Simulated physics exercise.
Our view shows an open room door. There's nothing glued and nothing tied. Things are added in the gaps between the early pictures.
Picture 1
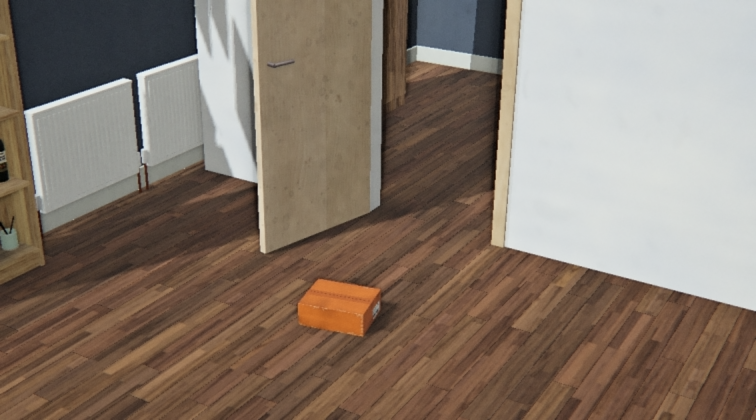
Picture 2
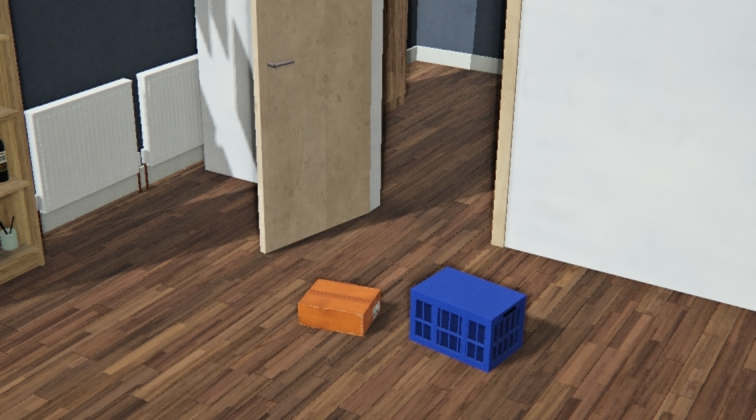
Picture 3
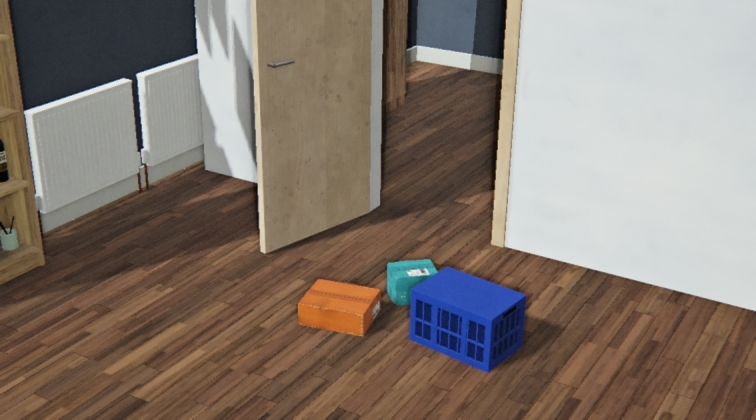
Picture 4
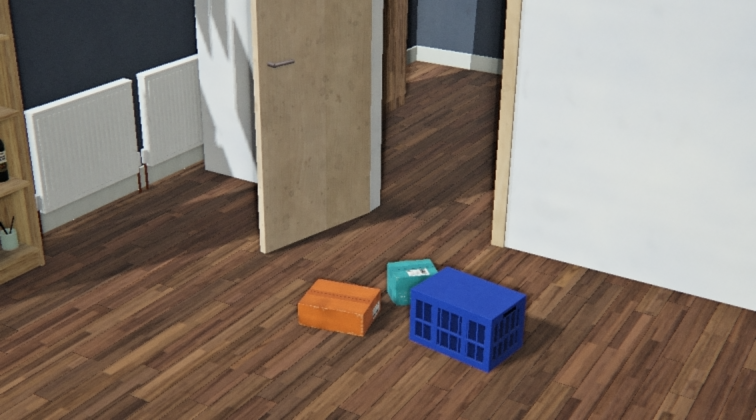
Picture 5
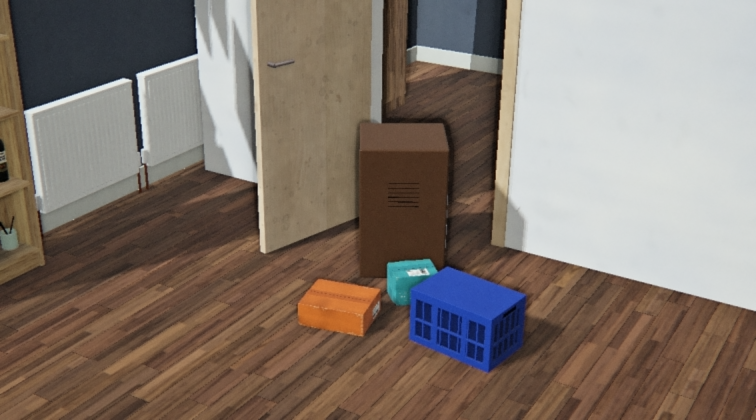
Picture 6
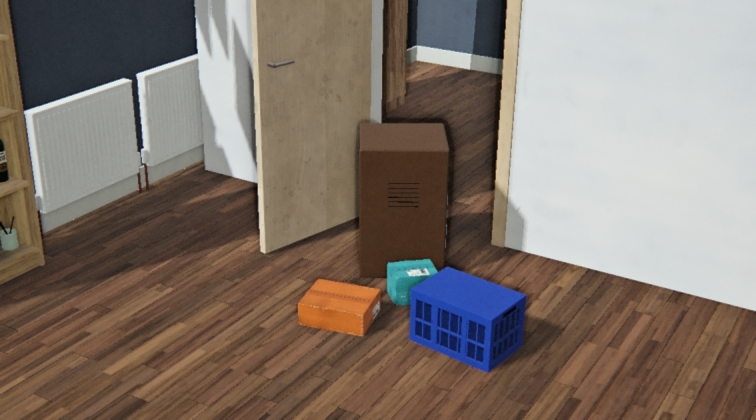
In this clip, a room door stands wide open and still beside an orange parcel on the wooden floor, as a blue crate, then a turquoise parcel, and then a tall brown appliance appear nearby, with nothing visibly moving.
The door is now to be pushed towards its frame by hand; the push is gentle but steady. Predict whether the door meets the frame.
Prediction: The door stops short of the frame.
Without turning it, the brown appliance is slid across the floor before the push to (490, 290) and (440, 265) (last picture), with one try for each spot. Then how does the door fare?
First try: It closes; second try: It jams.
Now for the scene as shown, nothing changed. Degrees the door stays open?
Open angle: About 65°.
Then, 0.70 s past the last view, door at 89°.
Then, 1.10 s past the last view, door at 72°.
Finally, door at 63°; all 4 still in place. Final places as the last picture's camera would see them, brown appliance near (406, 201).
